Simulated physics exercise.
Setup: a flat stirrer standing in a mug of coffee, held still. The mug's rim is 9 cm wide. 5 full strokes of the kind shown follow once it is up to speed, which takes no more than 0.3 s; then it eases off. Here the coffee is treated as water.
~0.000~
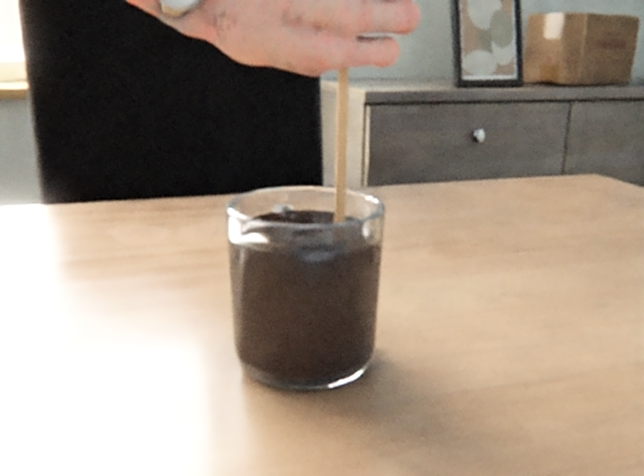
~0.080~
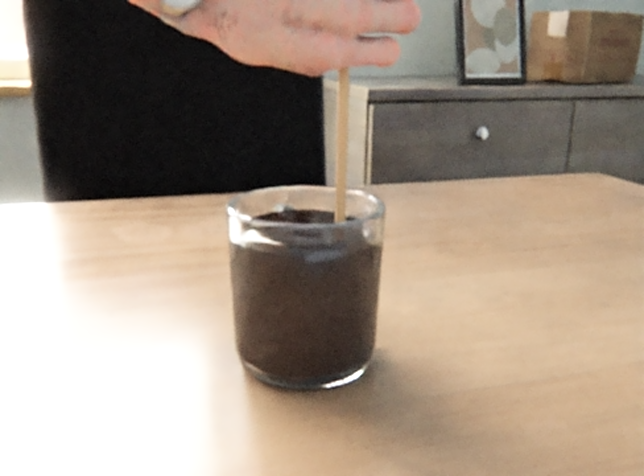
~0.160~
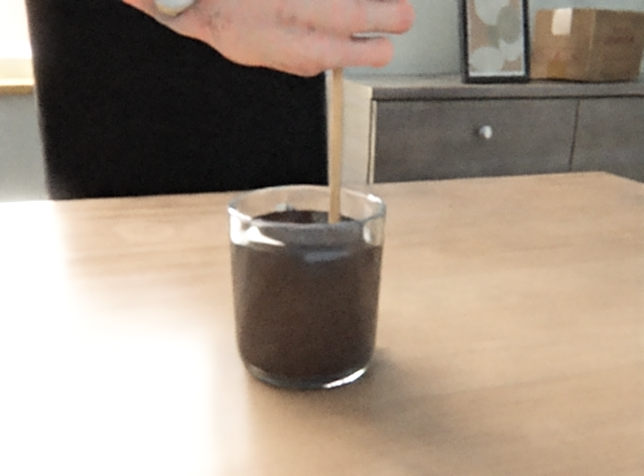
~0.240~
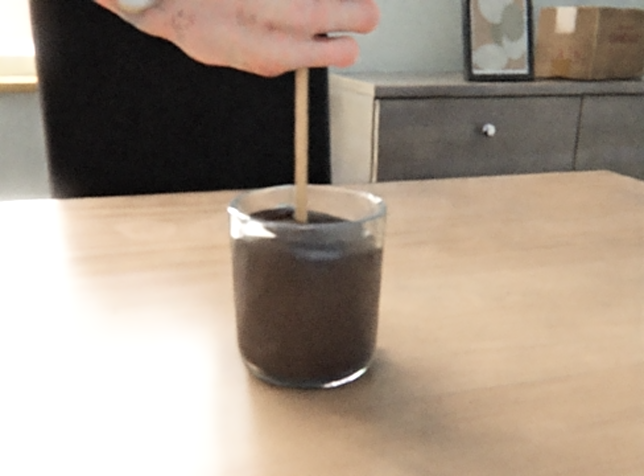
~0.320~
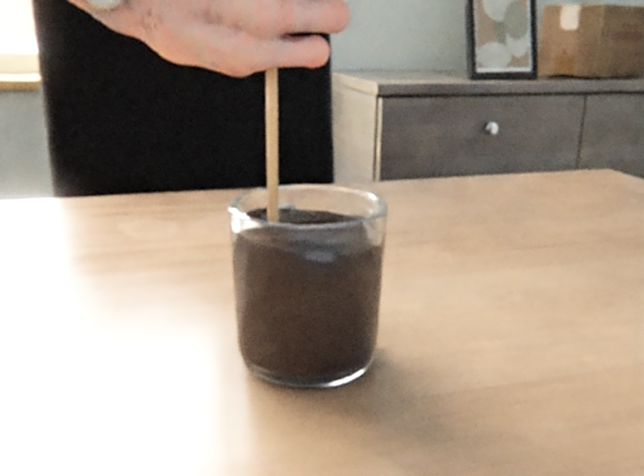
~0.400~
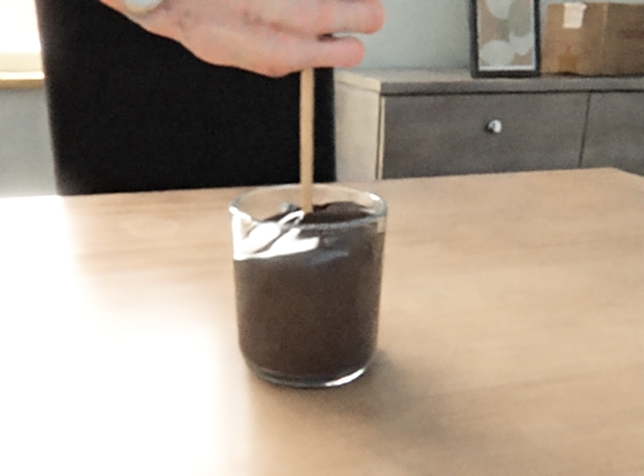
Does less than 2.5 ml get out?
It fails to contain the liquid.
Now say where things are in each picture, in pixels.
In the first picture, the stem is at (342, 105); surface from (234, 234) to (373, 224); the rim runs from (230, 213) to (376, 204).
In the second picture, the stem is at (343, 105); surface from (236, 233) to (373, 223).
In the third picture, the stem is at (337, 106); surface from (236, 233) to (374, 227).
In the fourth picture, the stem is at (302, 106); surface from (237, 227) to (373, 230).
In the fifth picture, the stem is at (272, 107); surface from (236, 221) to (376, 221).
In the sixth picture, the stem is at (307, 106); surface from (239, 244) to (378, 210).
After 0.81 s 2 ml is over the rim.
After 1.22 s 8 ml is over the rim.
After 1.62 s 17 ml is over the rim.
After 2.03 s 23 ml is over the rim.
In the end 23 ml is over the rim.
